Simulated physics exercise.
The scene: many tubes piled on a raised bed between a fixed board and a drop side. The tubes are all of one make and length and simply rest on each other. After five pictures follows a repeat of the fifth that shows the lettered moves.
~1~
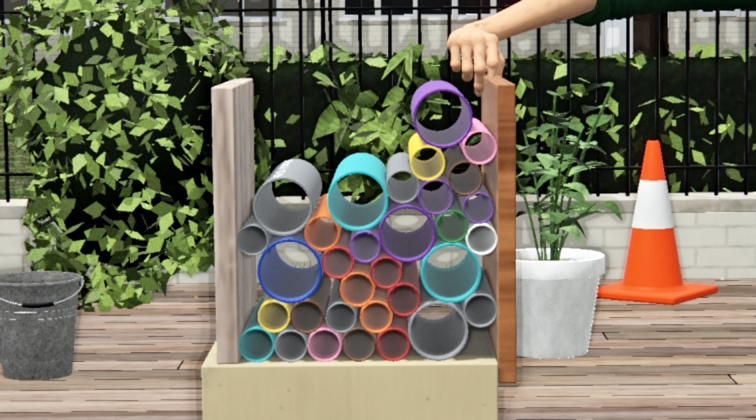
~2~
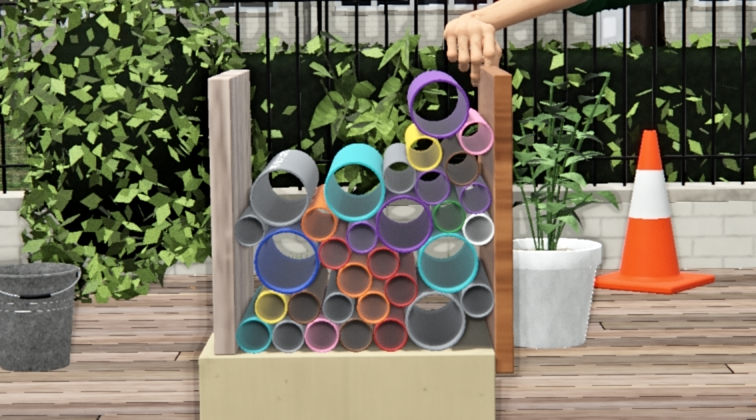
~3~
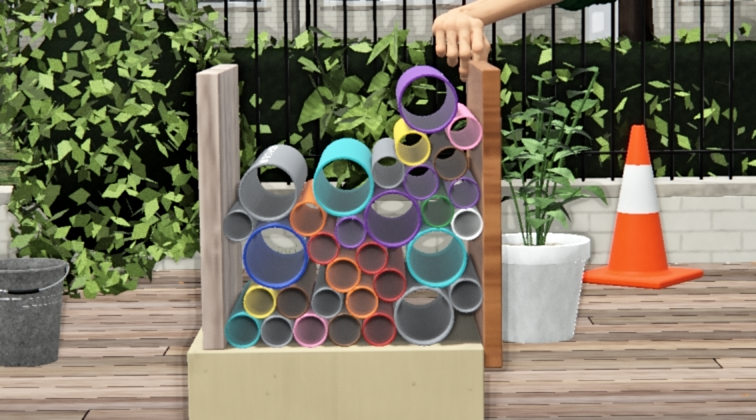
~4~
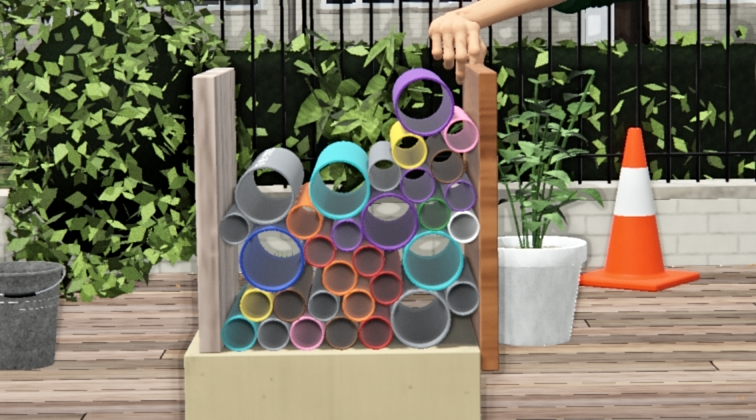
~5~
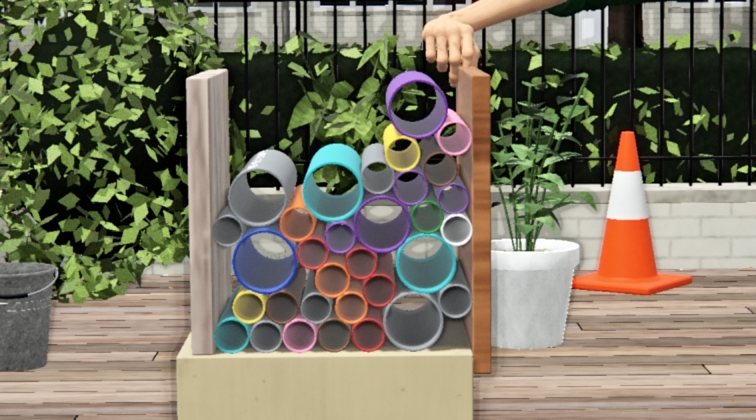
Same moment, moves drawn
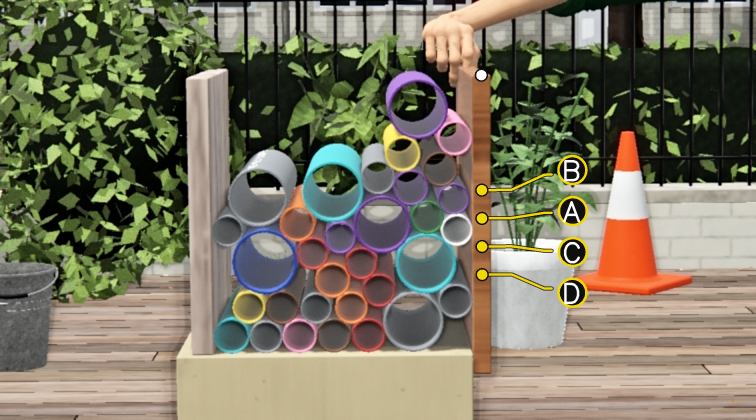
A hand rested on top of the brown board at the right of a stack of colourful tubes on a patio, while the whole view shifted slightly and the tubes stayed piled in place.
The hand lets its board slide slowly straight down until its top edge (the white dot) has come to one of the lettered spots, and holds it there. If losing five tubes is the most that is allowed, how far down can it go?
Mark C is as low as it can go.
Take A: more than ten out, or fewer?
At A, fewer than ten.
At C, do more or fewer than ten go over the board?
Fewer than ten.
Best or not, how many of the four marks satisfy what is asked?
Three of them.
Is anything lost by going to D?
Yes, at D.
On the marked copy, A at (482, 218); B at (482, 190); C at (482, 247); D at (482, 274); the white dot at (481, 75).
Following C. Soon after the start, top of the board (472, 150).
Later, top of the board (473, 234).
In the end, top of the board (473, 246), two out over the board.
As for the rest, A none out over the board; B none out over the board; D six out over the board.
